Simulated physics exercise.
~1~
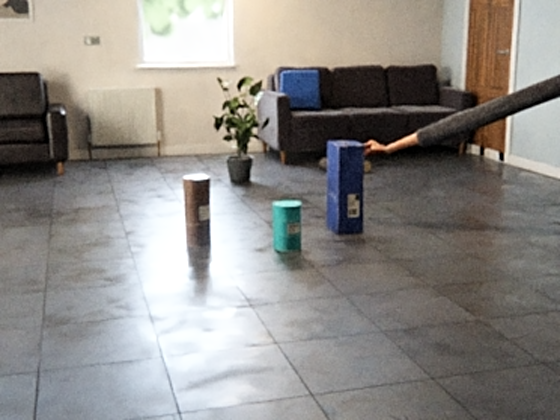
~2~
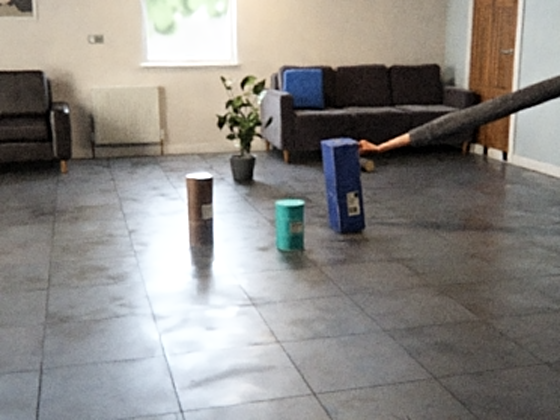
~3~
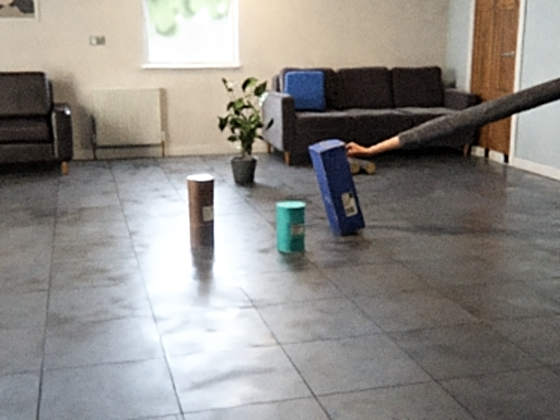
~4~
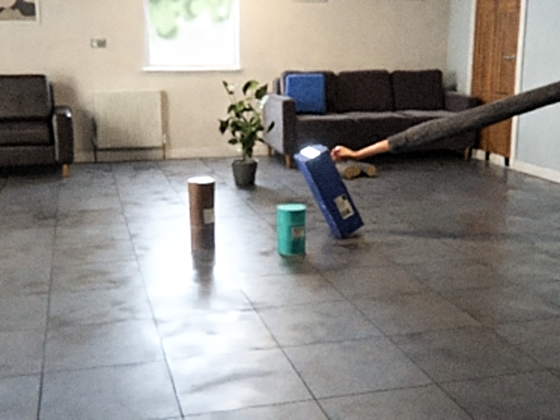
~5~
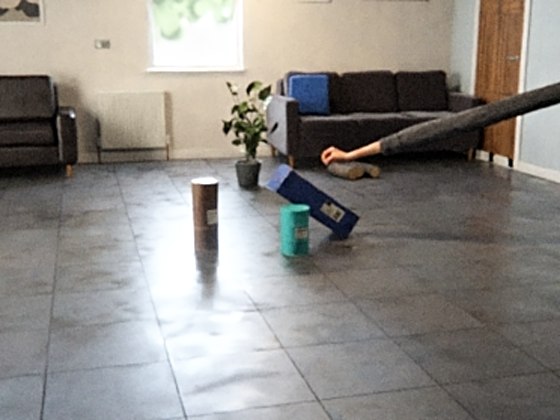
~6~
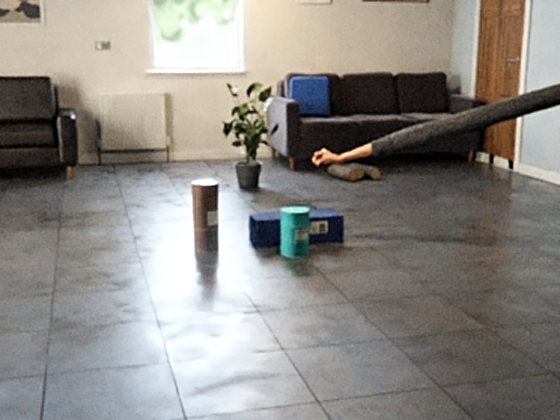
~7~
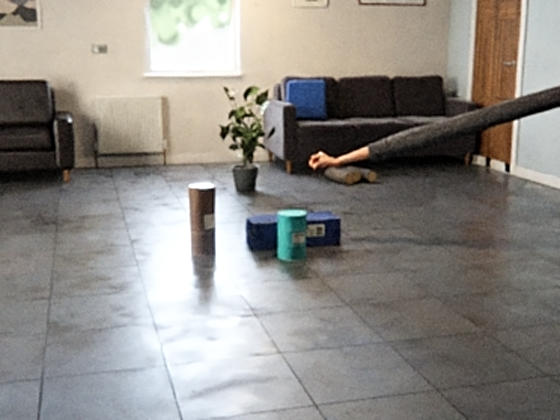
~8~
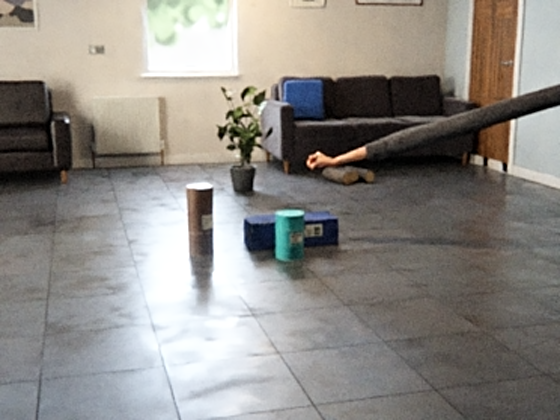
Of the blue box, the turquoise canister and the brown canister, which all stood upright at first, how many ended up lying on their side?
One of them ended up on its side, the blue box. Both canisters were still standing.
An outstretched arm reached in from the right and pushed the top of a tall blue box, which leaned left, tipped over and ended lying on its side behind the turquoise canister, while that canister and the brown one stayed standing.
